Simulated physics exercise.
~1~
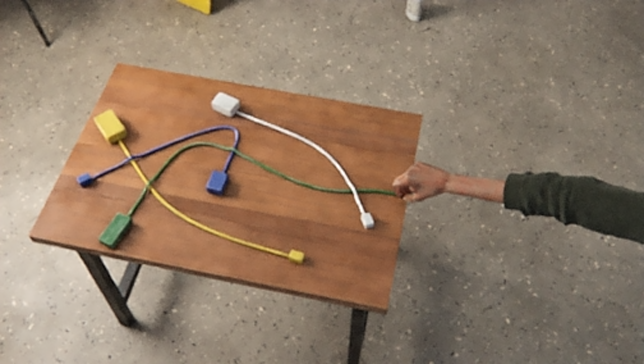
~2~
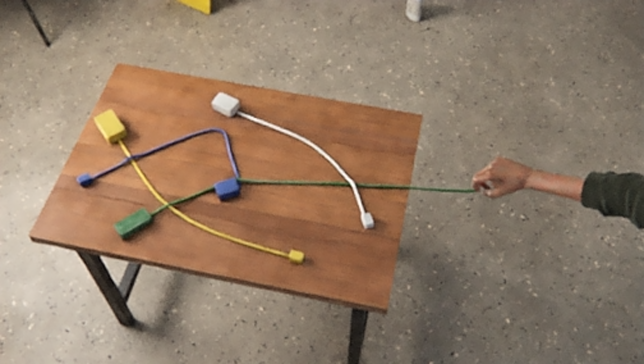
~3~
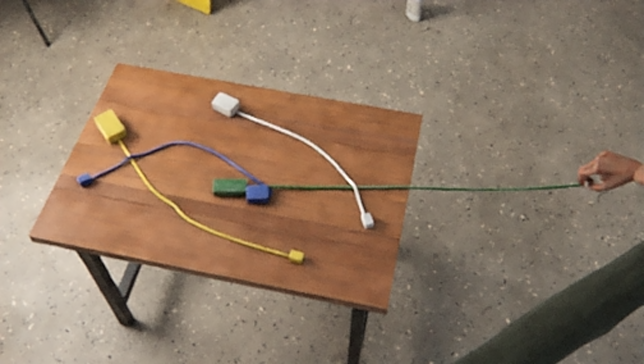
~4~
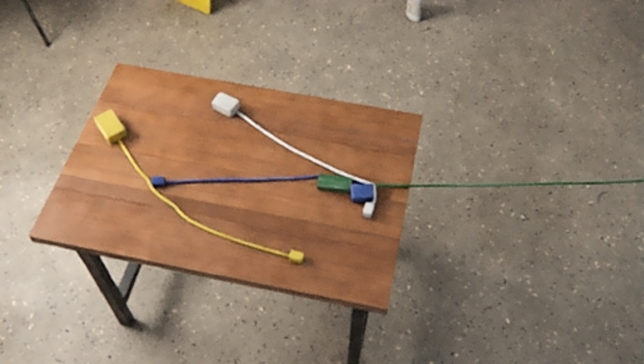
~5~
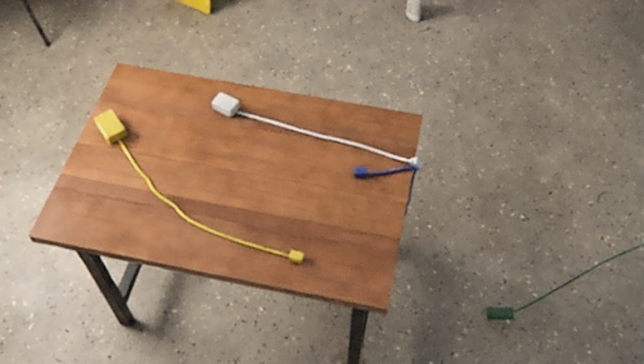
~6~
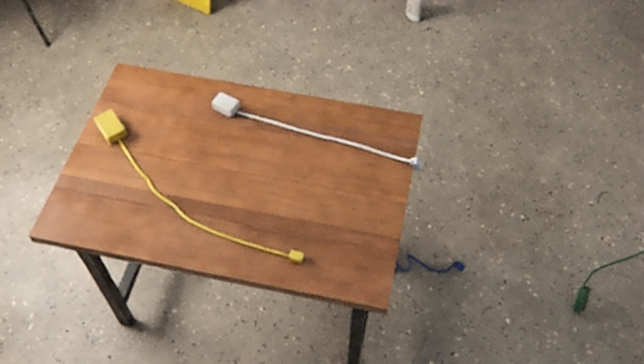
On a wooden table, a hand pulls the green lead right, dragging the blue one off too.
